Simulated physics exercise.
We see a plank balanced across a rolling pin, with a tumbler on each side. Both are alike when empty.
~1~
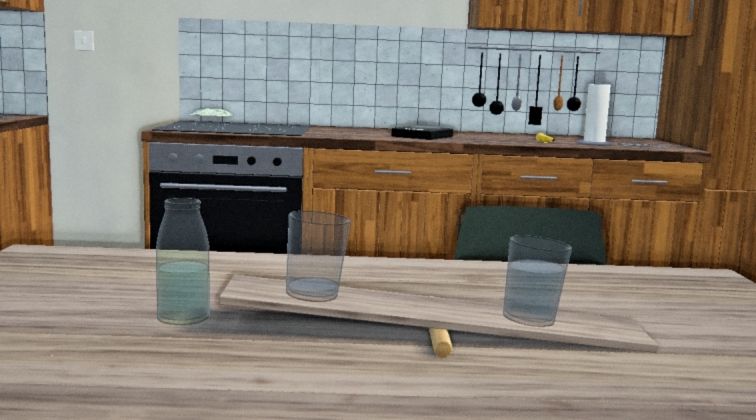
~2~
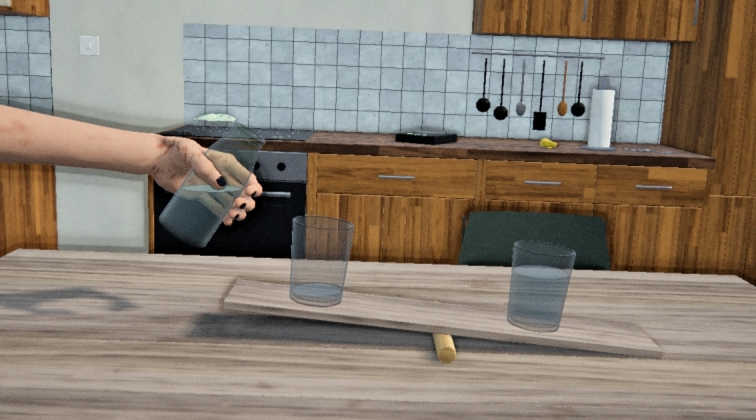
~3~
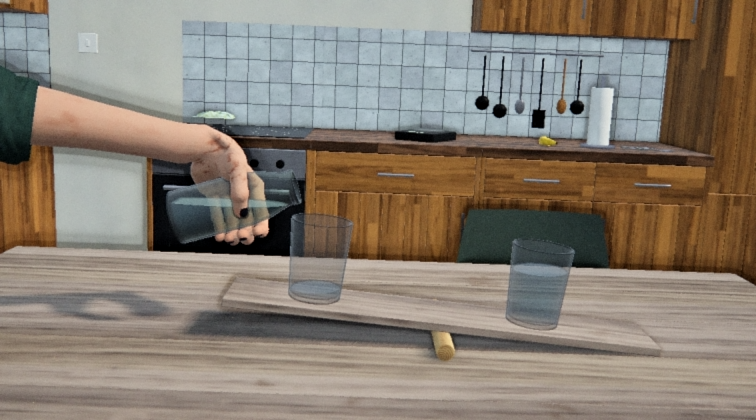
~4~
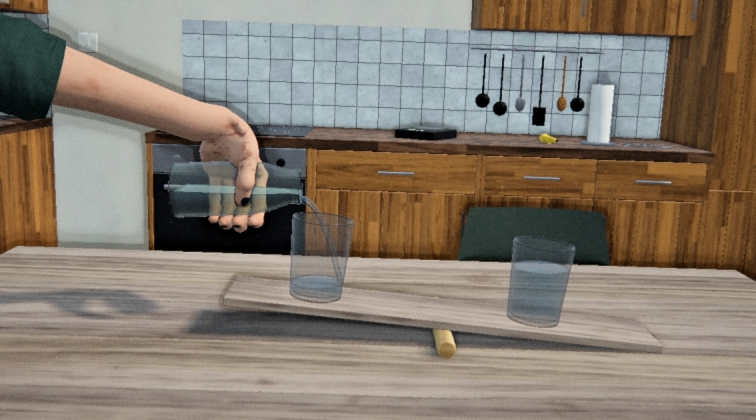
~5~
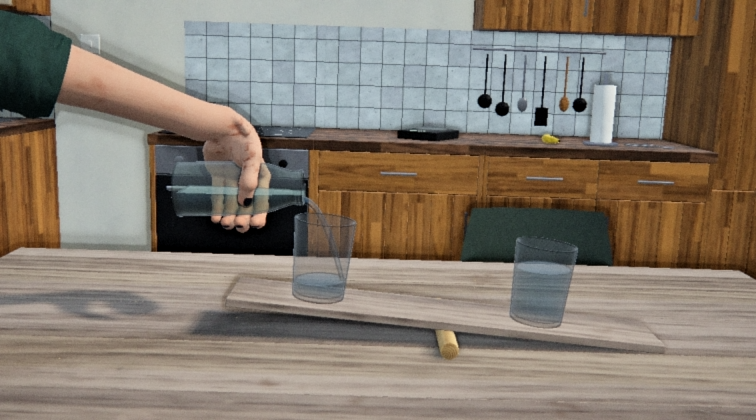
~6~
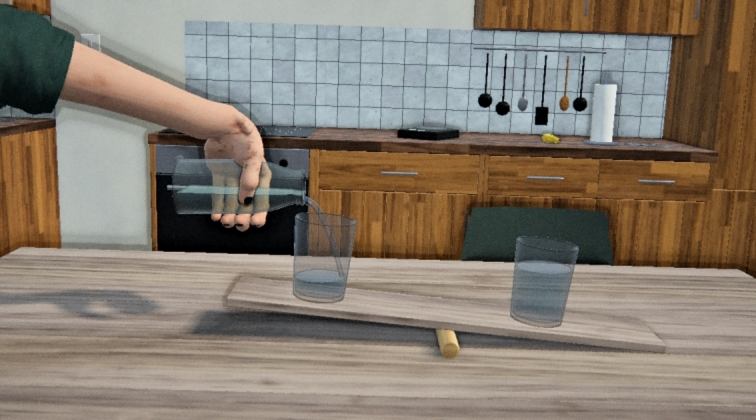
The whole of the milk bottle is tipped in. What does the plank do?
It goes down on that side.
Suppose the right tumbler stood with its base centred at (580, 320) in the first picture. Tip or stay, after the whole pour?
Verdict: Keeps its lean.
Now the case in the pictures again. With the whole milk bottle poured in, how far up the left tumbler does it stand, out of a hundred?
Some 65 per cent.
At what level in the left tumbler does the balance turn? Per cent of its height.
Close to 35 %.
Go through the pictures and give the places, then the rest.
In the first picture, all is still; milk bottle (183, 258) about half full; left tumbler (316, 254) nearly empty, raised; right tumbler (535, 279) about two thirds full, on the low side.
The second picture shows the hand lifts the milk bottle; rolling pin (446, 353); left tumbler nearly empty, surface at (316, 290).
In the third picture, the milk bottle is brought over; milk bottle (238, 201) tipped 75° with all of its load; left tumbler (319, 256) nearly empty.
In the fourth picture, a stream runs into the left tumbler; rolling pin (446, 348); left tumbler nearly empty, surface at (316, 282); right tumbler about two thirds full, surface at (541, 267).
In the fifth picture, a stream runs into the left tumbler; milk bottle (244, 188) tipped 85° with nearly all of its load; left tumbler (322, 256) nearly empty.
In the sixth picture, a stream runs into the left tumbler; rolling pin (450, 348); left tumbler about a quarter full, surface at (320, 276); right tumbler about two thirds full, surface at (544, 267).
Soon after, the left tumbler is about half full; the plank has swung over, and that end is down.
Later, the left tumbler is about two thirds full; the plank has swung over, and that end is down.
In the end, the left tumbler is about two thirds full; the plank has swung over, and that end is down.
